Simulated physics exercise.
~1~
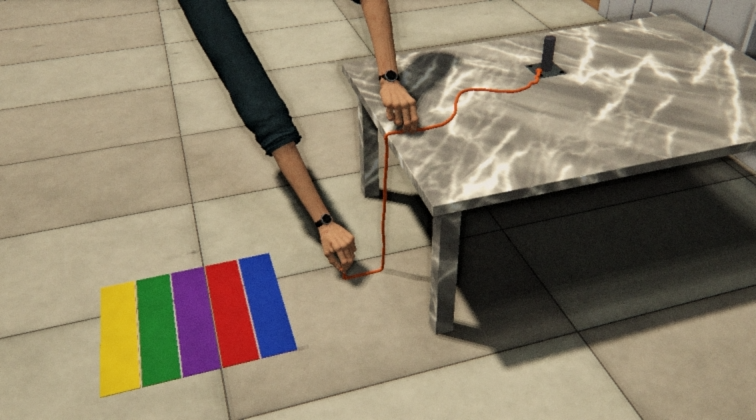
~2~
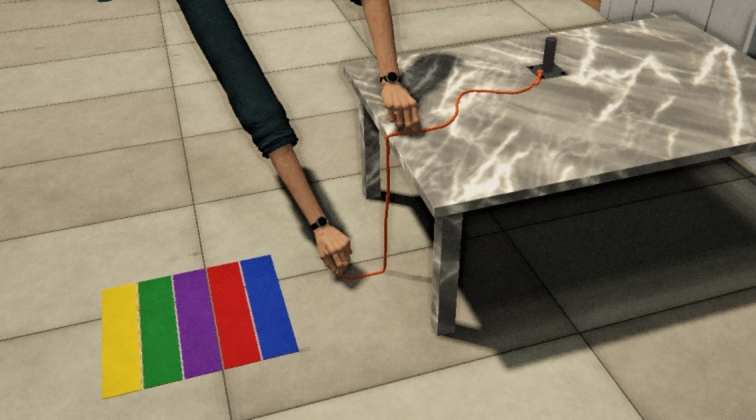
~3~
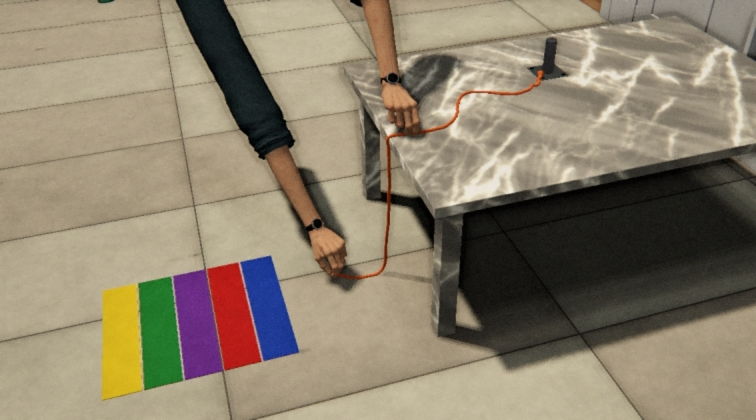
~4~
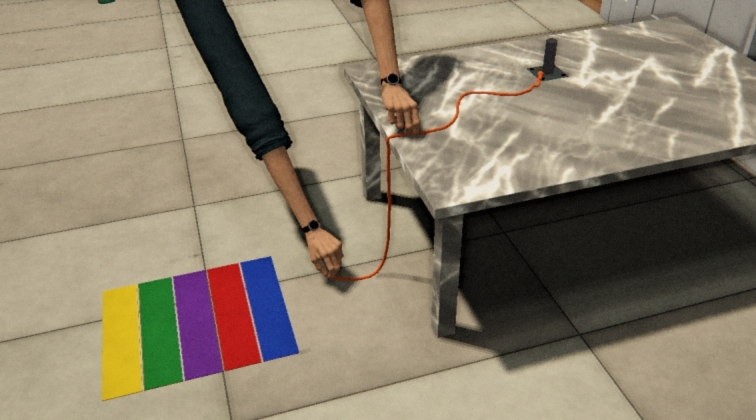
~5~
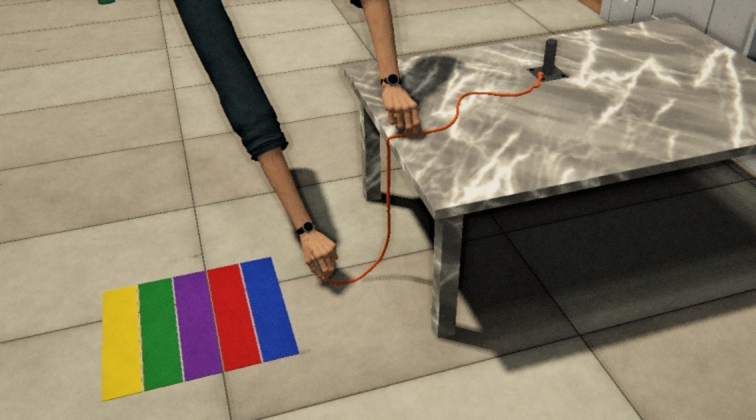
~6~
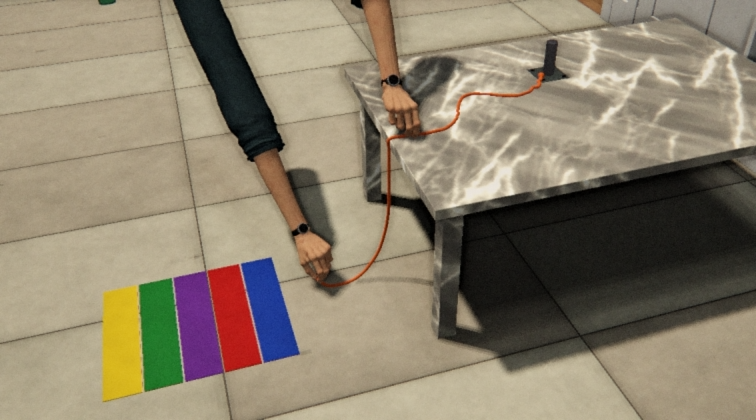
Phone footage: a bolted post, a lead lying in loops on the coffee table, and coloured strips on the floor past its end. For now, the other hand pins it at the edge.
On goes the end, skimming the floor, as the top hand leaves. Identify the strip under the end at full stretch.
Strip: Purple.
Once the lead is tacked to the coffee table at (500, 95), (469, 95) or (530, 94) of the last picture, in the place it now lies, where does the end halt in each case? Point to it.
Pixel spots, one per try: About (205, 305), (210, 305), (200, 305).
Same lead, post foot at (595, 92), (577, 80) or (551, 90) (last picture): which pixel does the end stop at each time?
Going through them in sequence: (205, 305), (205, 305) and finally (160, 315).
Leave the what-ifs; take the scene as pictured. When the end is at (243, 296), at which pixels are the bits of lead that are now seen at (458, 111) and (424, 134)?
Point one: (426, 114); point two: (381, 142).
Soon after, end near (243, 295); over red.
Then, end near (206, 303); over purple.
At full stretch, end near (184, 308); over purple. The purple one.
